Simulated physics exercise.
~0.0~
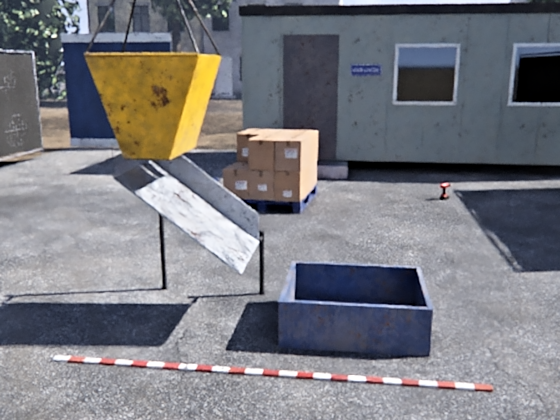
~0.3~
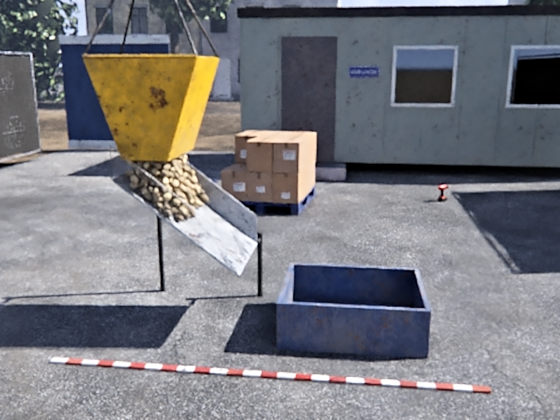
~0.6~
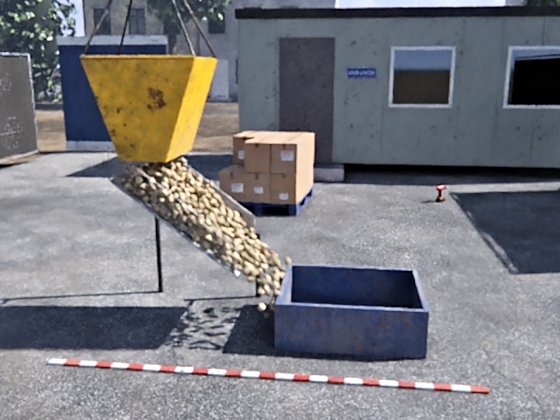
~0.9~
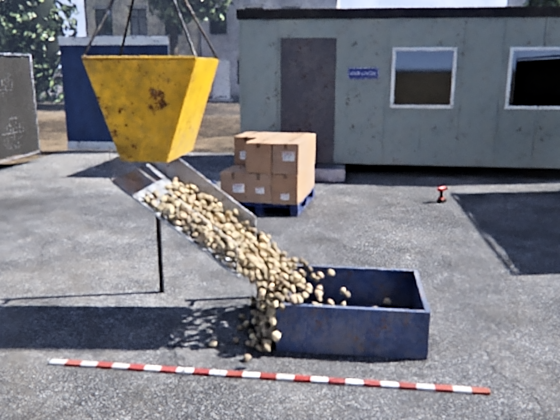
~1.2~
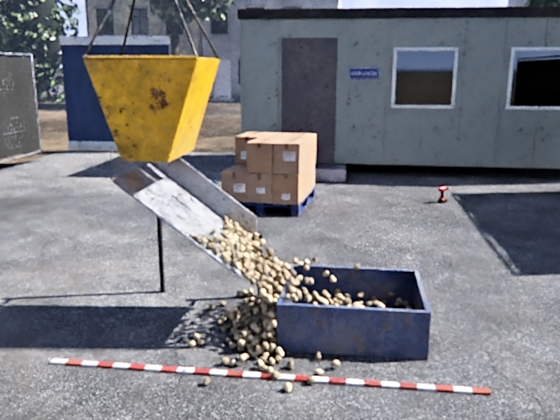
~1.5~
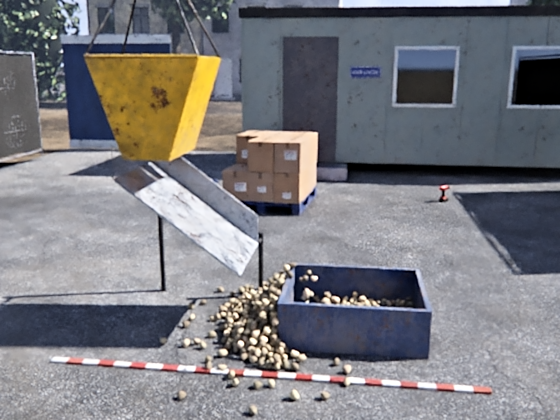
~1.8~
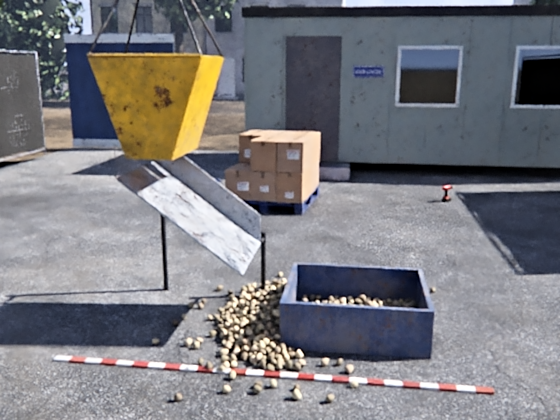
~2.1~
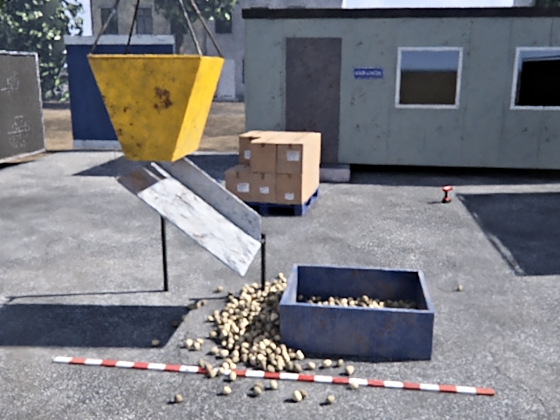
Paved yard with cabin, yellow hopper dropping pale stones down a sloping chute, most piling left of a blue bin, some inside.
